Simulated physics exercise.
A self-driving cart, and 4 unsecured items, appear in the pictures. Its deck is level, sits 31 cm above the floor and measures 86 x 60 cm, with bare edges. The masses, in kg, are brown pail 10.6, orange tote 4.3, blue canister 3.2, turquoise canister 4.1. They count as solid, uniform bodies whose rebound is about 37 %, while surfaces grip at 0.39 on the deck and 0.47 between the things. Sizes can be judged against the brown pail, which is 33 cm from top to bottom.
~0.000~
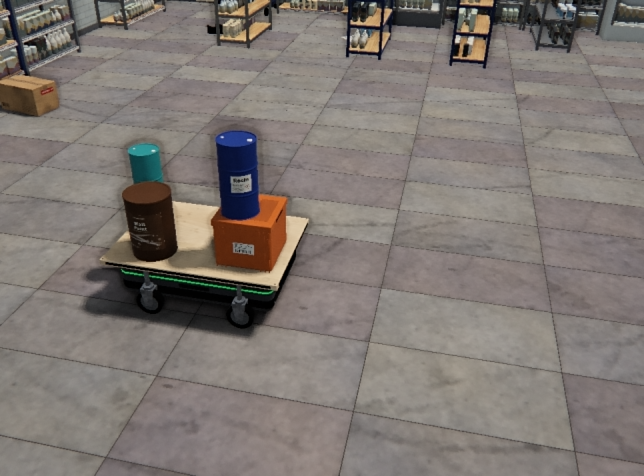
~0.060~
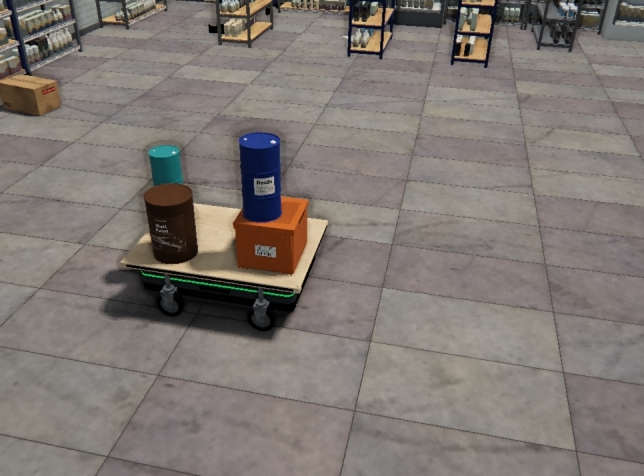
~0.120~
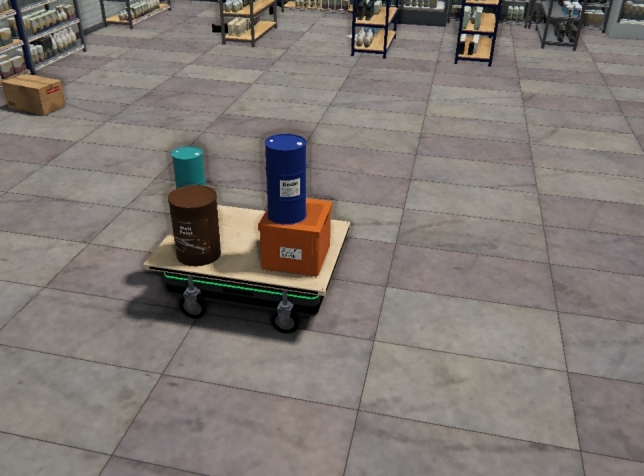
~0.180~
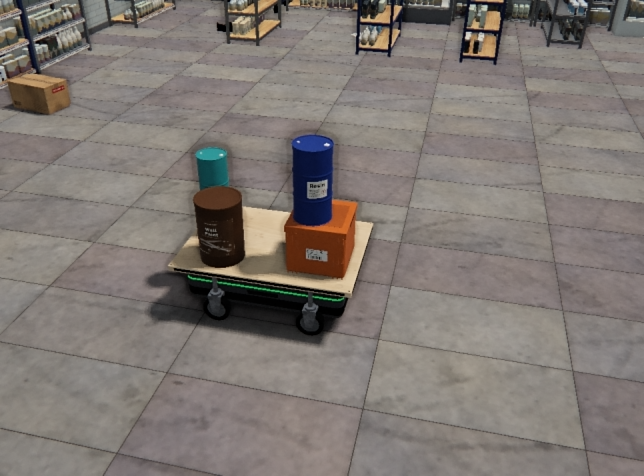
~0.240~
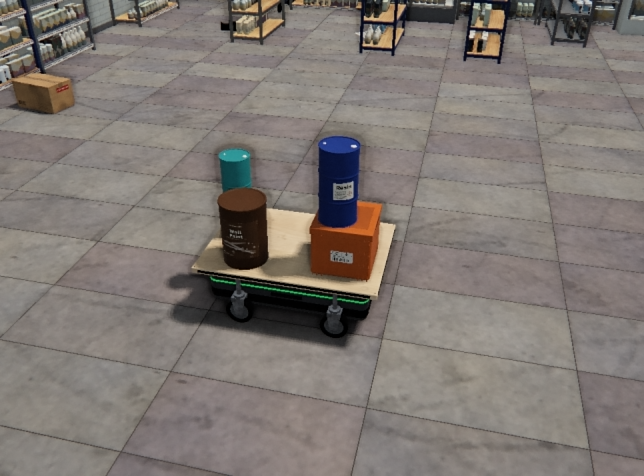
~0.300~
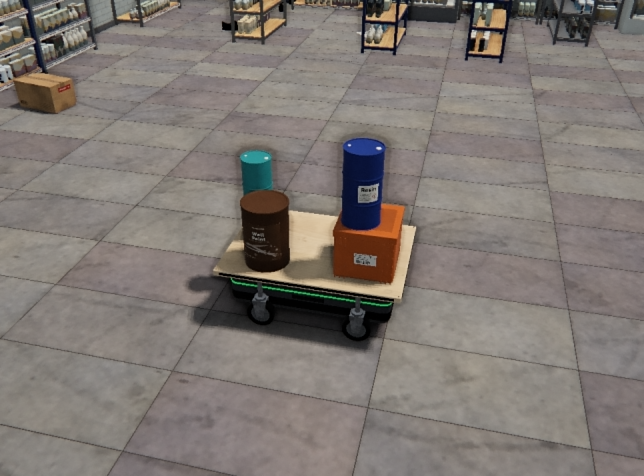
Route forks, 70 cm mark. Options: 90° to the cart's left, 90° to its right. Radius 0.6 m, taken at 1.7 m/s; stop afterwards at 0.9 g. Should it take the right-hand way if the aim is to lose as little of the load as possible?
Yes.
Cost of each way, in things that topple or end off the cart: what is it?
For left it's 4, for right it's 3.
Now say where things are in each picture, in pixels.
In the first frame, cart has run 0 cm; brown pail (151, 222); orange tote (251, 231).
In the second frame, cart has run 10 cm; blue canister (261, 178).
In the third frame, cart has run 20 cm; blue canister (286, 180).
In the fourth frame, cart has run 31 cm; blue canister (313, 181).
In the fifth frame, cart has run 41 cm; blue canister (339, 182).
In the sixth frame, cart has run 51 cm; brown pail (266, 231); orange tote (369, 241).
Turning left. At 0.80 s, cart has run 136 cm, turned 49°; orange tote and blue canister now off the cart; brown pail slid 10 cm near (475, 237); turquoise canister leaning 5°.
After 1.10 s, cart has run 187 cm, turned 89°; brown pail now off the cart; turquoise canister leaning 51°.
After 1.40 s, cart has run 211 cm, turned 90°, stopped; turquoise canister now off the cart.
By the end (1.8 s), off the cart, brown pail, orange tote, blue canister and turquoise canister.
Turning right instead, orange tote, blue canister and turquoise canister tipped over or off the cart, 3 of 4 in all.
